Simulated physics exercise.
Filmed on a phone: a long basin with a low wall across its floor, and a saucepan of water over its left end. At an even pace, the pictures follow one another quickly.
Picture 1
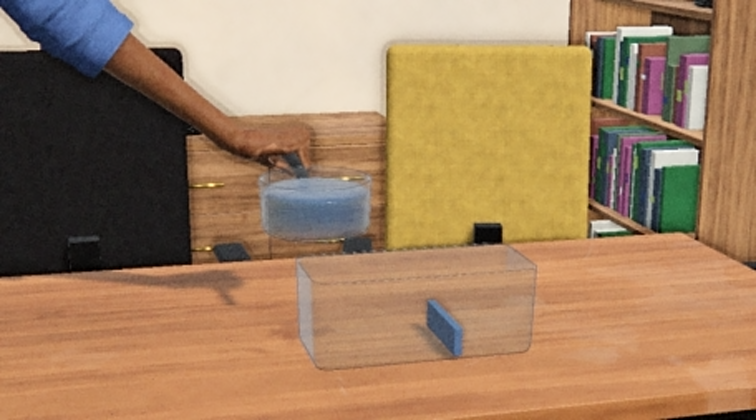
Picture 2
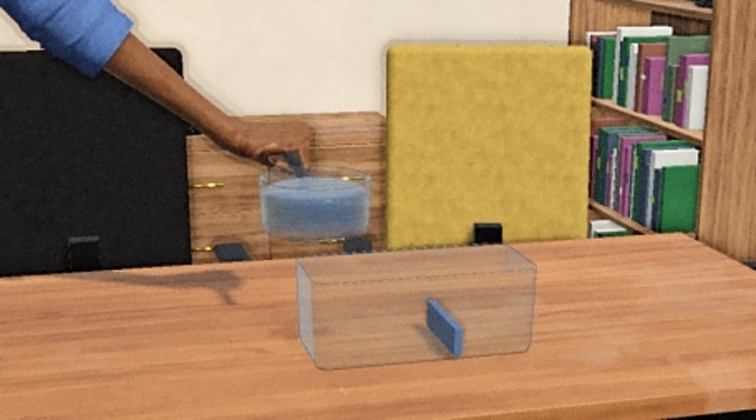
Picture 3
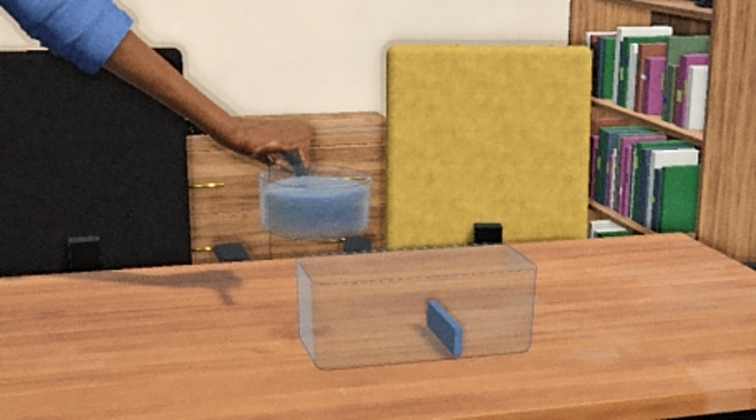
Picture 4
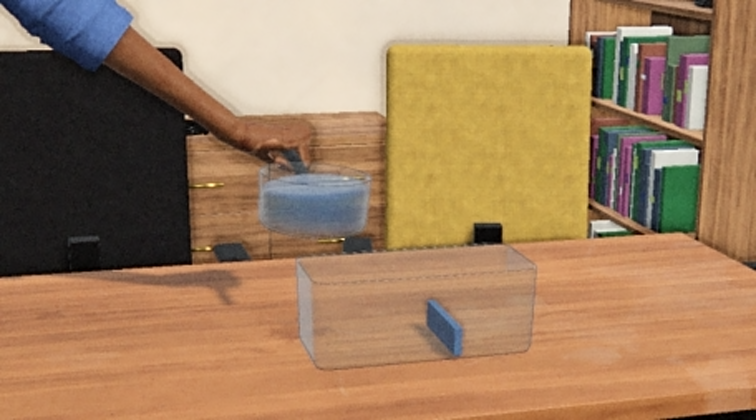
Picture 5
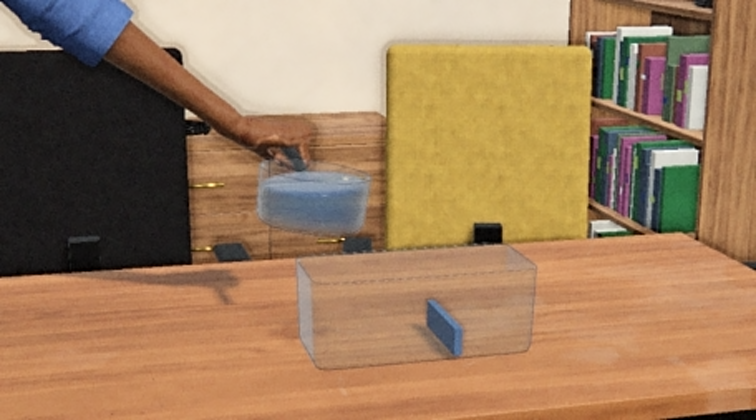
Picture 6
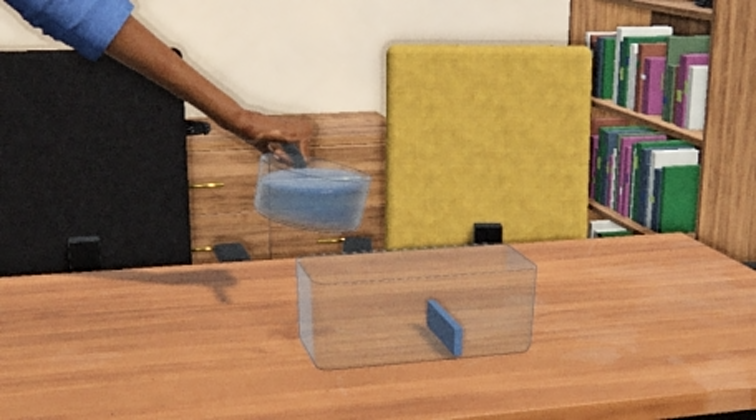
A hand holds a clear round container of blue-tinted water level above the left end of a long transparent basin, which has a small blue wall inside. The container then tilts slightly, its left side rising a little as its right rim stays in place, while the basin remains still.
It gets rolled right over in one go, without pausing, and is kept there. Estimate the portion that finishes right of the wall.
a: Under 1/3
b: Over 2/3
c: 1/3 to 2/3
c.
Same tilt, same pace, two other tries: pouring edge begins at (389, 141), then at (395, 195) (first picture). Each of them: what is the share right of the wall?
65 % and 65 %.
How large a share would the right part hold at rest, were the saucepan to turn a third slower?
It works out near 45 %.
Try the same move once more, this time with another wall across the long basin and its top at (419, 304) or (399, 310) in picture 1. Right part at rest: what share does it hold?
First try around 90 percent; second try around 95 percent.
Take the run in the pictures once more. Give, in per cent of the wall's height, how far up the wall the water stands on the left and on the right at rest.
Left 40 %, right 80 %.
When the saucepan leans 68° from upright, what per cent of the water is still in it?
60 %.
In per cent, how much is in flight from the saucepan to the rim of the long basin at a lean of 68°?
It comes to around 35 per cent.
A moment on, the tilt is 68° and 60 per cent is still to pour, 6 is left of the wall and 0 right of it.
Next, the tilt is 101° and 9 per cent is still to pour, 21 is left of the wall and 54 right of it.
Then the tilt is 106° and 0 per cent is still to pour, 45 is left of the wall and 52 right of it.
Later the tilt is 106° and 0 per cent is still to pour, 48 is left of the wall and 50 right of it.
At rest 49 per cent lies left of the wall, 50 right of it and 1 outside.
